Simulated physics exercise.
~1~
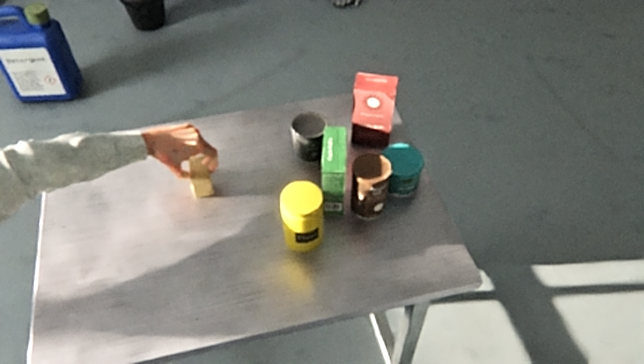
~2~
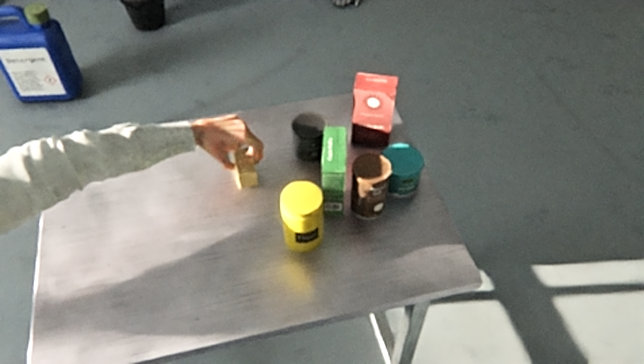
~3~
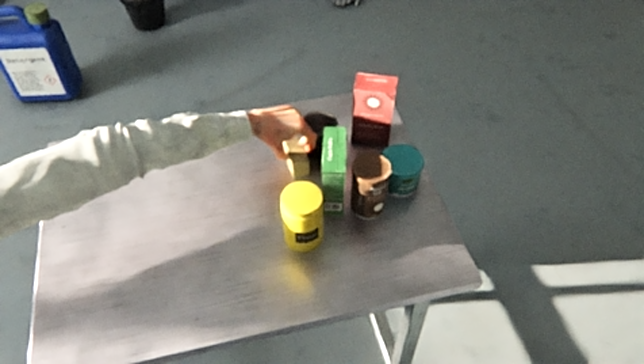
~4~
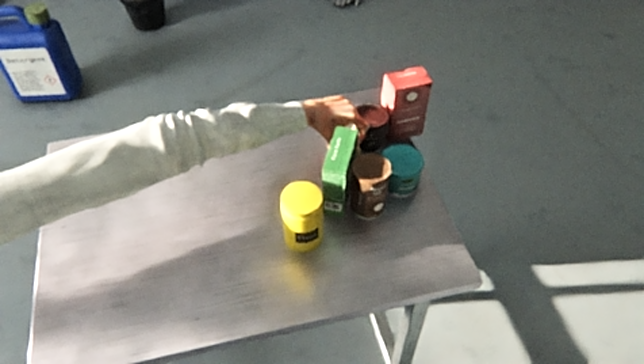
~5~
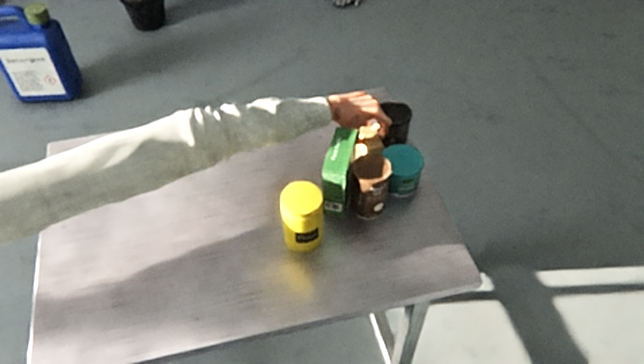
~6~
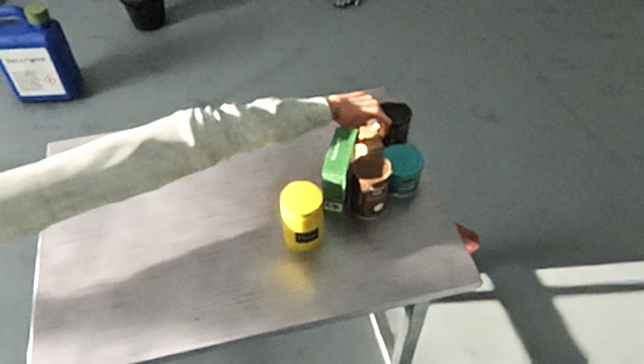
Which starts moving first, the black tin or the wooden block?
The wooden block starts moving first, sliding right in the hand while the black tin is still at rest. The black tin only begins to shift once the block has come close to it.
